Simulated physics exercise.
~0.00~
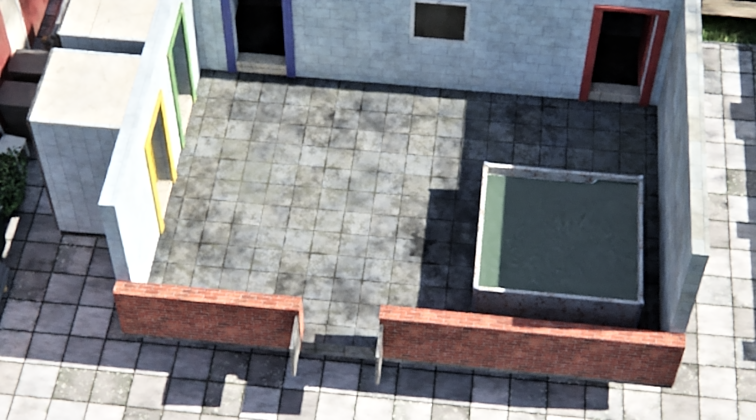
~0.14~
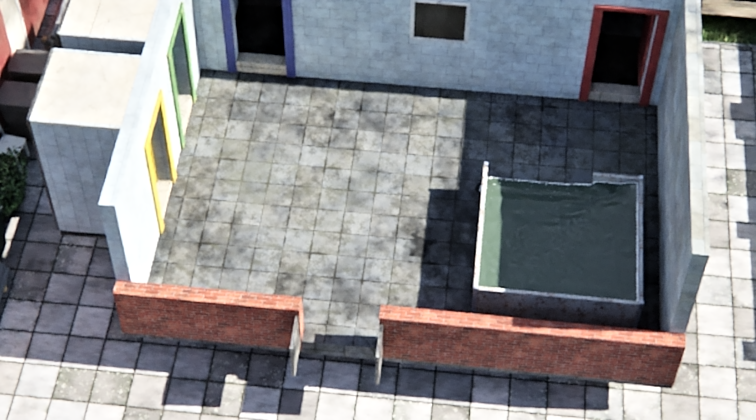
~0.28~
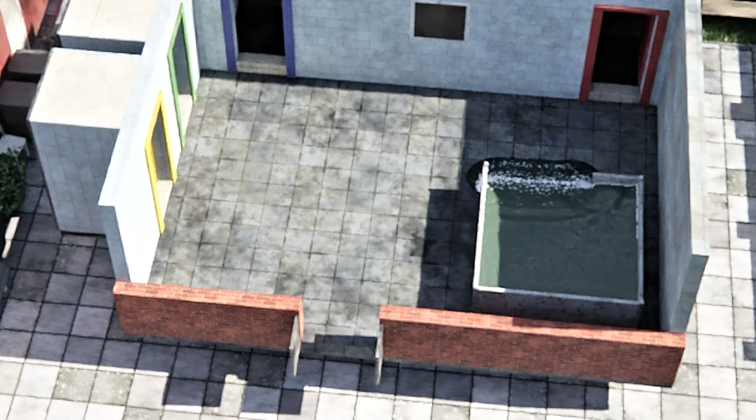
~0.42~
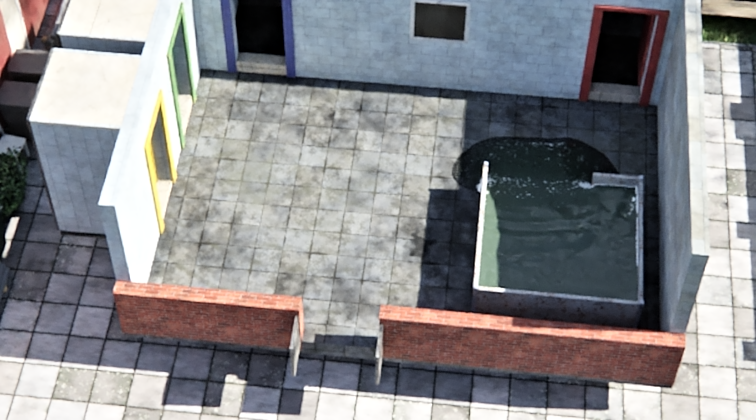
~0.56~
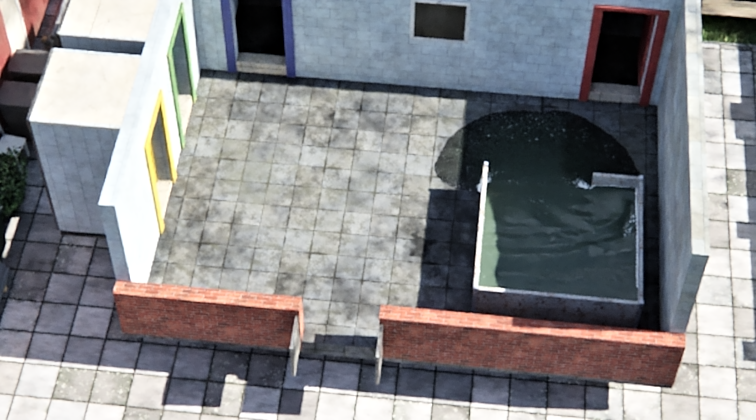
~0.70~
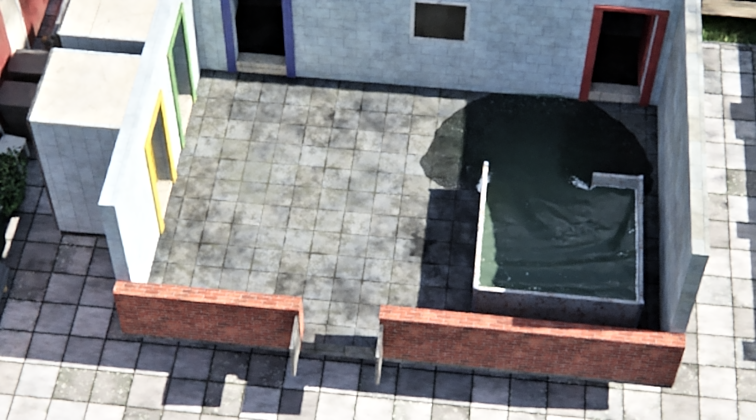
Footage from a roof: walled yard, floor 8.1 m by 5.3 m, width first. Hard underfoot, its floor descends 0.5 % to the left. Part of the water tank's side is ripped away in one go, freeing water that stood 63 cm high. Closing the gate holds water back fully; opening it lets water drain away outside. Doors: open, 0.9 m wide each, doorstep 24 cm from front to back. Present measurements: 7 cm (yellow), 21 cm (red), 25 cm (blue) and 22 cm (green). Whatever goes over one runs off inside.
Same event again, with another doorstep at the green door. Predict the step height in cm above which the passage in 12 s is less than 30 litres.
About 17 cm of height.
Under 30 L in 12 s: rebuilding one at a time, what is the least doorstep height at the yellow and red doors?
Close to 8.0 cm (yellow) and close to 24 cm (red).
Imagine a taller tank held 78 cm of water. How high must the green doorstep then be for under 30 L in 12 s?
22 cm.
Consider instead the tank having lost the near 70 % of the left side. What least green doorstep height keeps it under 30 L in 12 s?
That way, roughly 13.5 cm.
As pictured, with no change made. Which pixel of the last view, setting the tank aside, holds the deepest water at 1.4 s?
At about pixel (524, 98).
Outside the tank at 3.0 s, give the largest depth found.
Roughly 38 cm.
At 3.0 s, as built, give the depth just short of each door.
Depth (cm): Yellow 0 / red 29 / blue 7 / green 8.
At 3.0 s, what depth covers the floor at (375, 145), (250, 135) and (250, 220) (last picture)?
First 4, then 3, then 0 cm.
After 1.4 s water covers 20 % of the floor, deepest (44 cm) near (524, 98); it has not reached the green door.
After 3.0 s water covers 45 % of the floor, deepest (38 cm) near (648, 108); 8 cm at the green door, 0 litres in over its 22 cm doorstep.
After 12.0 s water covers 100 % of the floor, deepest (15 cm) near (311, 80); 13 cm at the green door, 3 litres in over its 22 cm doorstep.
At the green door as built, the water arrived by 3.0 s and peaked near 24 cm at 4.0 s.
Run again over the same 12 s with other heights there, 60 litres in over 14.5 cm, 11 litres over 19.5 cm. The limit of 30 litres is kept from about 17 cm up.
